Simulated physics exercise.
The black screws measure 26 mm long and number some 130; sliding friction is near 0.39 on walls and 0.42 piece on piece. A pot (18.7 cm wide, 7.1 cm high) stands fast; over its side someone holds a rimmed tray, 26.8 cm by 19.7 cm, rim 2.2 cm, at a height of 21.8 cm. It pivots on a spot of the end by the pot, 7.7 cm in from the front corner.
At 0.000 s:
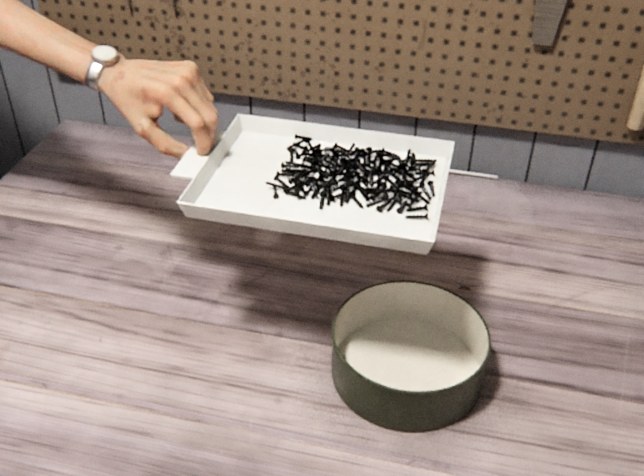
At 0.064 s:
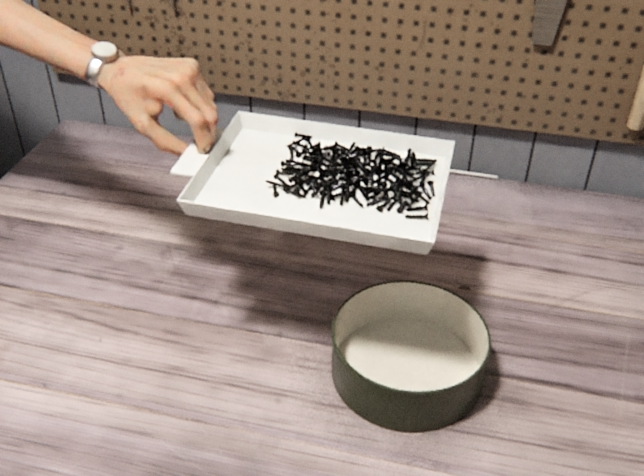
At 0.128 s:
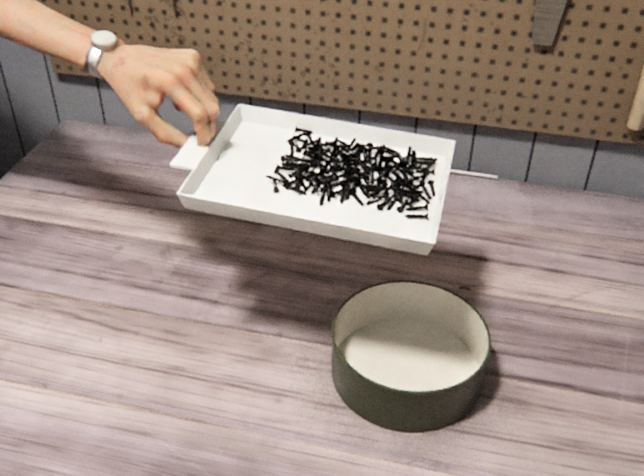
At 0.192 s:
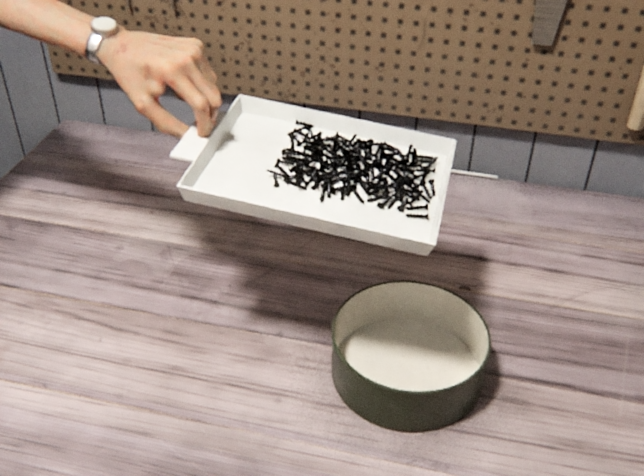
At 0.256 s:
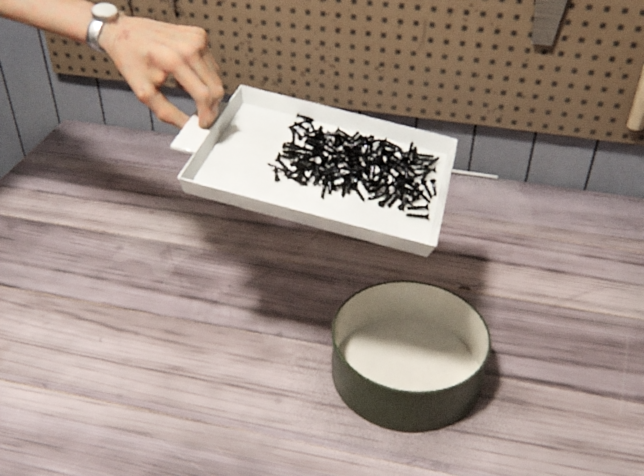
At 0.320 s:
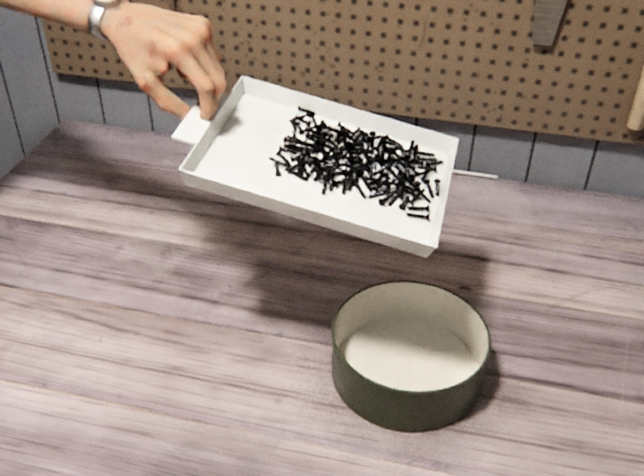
The video shows a hand wearing a watch raising the left end of a white rimmed tray of black screws, slanting it gradually down to the right above a wooden surface, while a round dark green pot stands still below.
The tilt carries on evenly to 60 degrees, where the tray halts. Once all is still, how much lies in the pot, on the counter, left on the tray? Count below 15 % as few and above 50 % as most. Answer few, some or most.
In the pot: Few; on the counter: Few; left on the tray: Most.
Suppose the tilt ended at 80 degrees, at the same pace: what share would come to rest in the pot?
In that case some 70 per cent.
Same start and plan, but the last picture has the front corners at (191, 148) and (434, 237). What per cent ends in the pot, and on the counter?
Pot 0, counter 5.
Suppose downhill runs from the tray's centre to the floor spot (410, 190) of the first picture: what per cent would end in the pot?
About 0 per cent.
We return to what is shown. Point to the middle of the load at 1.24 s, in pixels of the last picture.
At about (425, 180).
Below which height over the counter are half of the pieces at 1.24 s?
Roughly 26 cm.
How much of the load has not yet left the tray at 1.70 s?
About 95 per cent.
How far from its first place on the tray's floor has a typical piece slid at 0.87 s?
Some 4 cm.
After 0.87 s, tilt 34 degrees; the tray holds 100 %, the pot 0 %.
After 1.24 s, tilt 49 degrees; the tray holds 100 %, the pot 0 %.
After 1.70 s, tilt 60 degrees; the tray holds 95 %, the pot 0 %.
In the end, at 3.2 s, pot 5 %, counter 5 %, tray 90 %.
